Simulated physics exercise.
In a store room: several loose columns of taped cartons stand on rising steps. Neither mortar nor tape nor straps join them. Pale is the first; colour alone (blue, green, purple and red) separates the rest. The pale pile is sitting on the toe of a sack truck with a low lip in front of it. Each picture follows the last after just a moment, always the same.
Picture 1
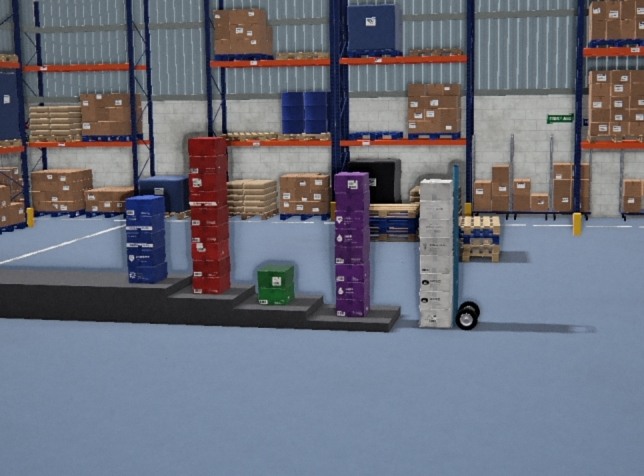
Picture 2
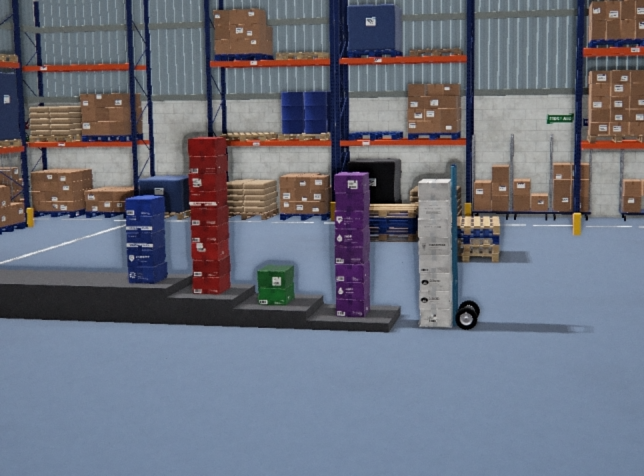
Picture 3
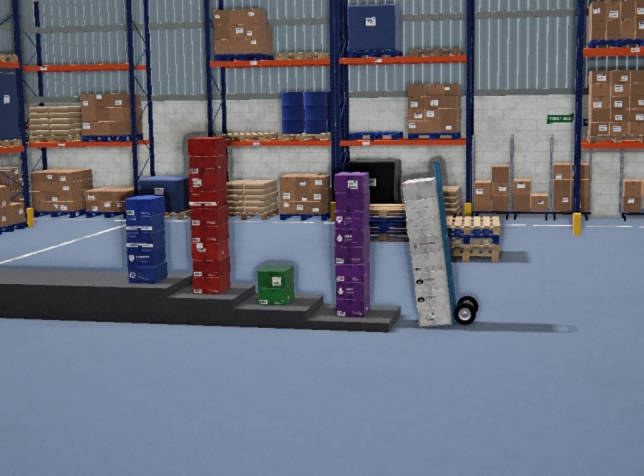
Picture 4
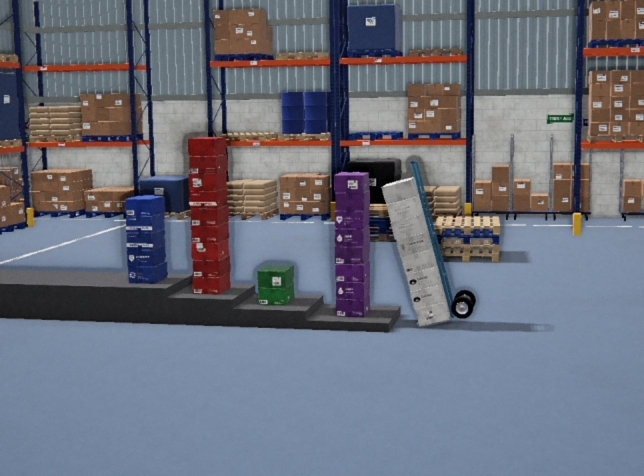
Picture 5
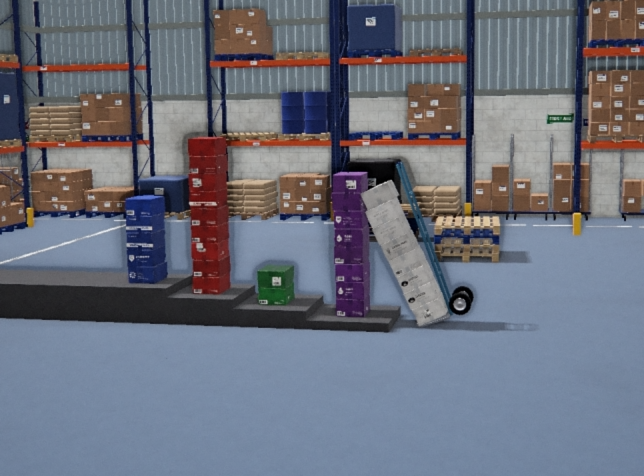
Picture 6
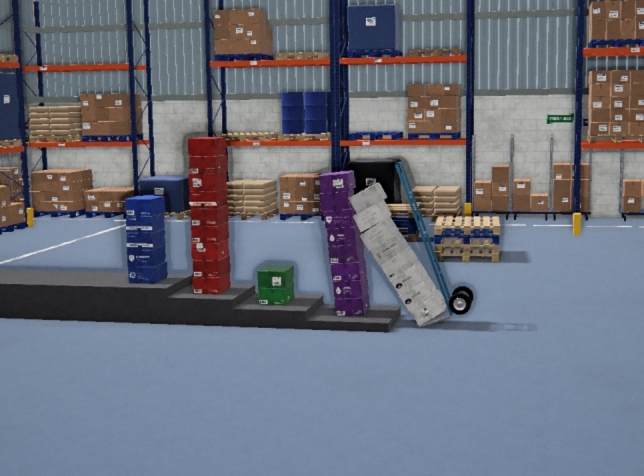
A pale stack of cartons on a sack truck rocked over to the left, leaning further until it pressed against the purple stack, whose upper cartons shifted and leaned left too.
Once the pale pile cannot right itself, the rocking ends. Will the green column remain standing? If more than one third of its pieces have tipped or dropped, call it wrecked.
Yes.
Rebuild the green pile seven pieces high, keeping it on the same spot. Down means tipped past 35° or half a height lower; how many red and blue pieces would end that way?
Down at the end: Red 9, blue 5.
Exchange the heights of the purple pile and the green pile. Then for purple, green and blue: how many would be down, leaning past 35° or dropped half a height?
Counts by colour: Purple 0; green 0; blue 0.
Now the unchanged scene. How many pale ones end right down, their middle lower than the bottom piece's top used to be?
The count is 0.
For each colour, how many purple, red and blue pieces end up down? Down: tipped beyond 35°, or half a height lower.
Taking each in turn, purple gives 8, red gives 8, blue gives 5.
Just after the last frame, 8 of the pale pile down; none of the 2 green cartons down (0 of 24 in all colours); top green carton unmoved; top purple carton tilted clearly, half its height lower.
A moment on, 8 of the pale pile down; none of the 2 green cartons down (8 of 24 in all colours); top green carton moved half its height; top purple carton tilted clearly, some three heights lower.
Further on, 8 of the pale pile down; none of the 2 green cartons down (21 of 24 in all colours); top green carton moved half its height; top red carton upside down.
When it is over, 8 of the pale pile down; none of the 2 green cartons down (21 of 24 in all colours); top green carton moved half its height; top red carton upside down. In pixels of the last frame, middles, top green carton near (269, 276), top red carton near (48, 269).
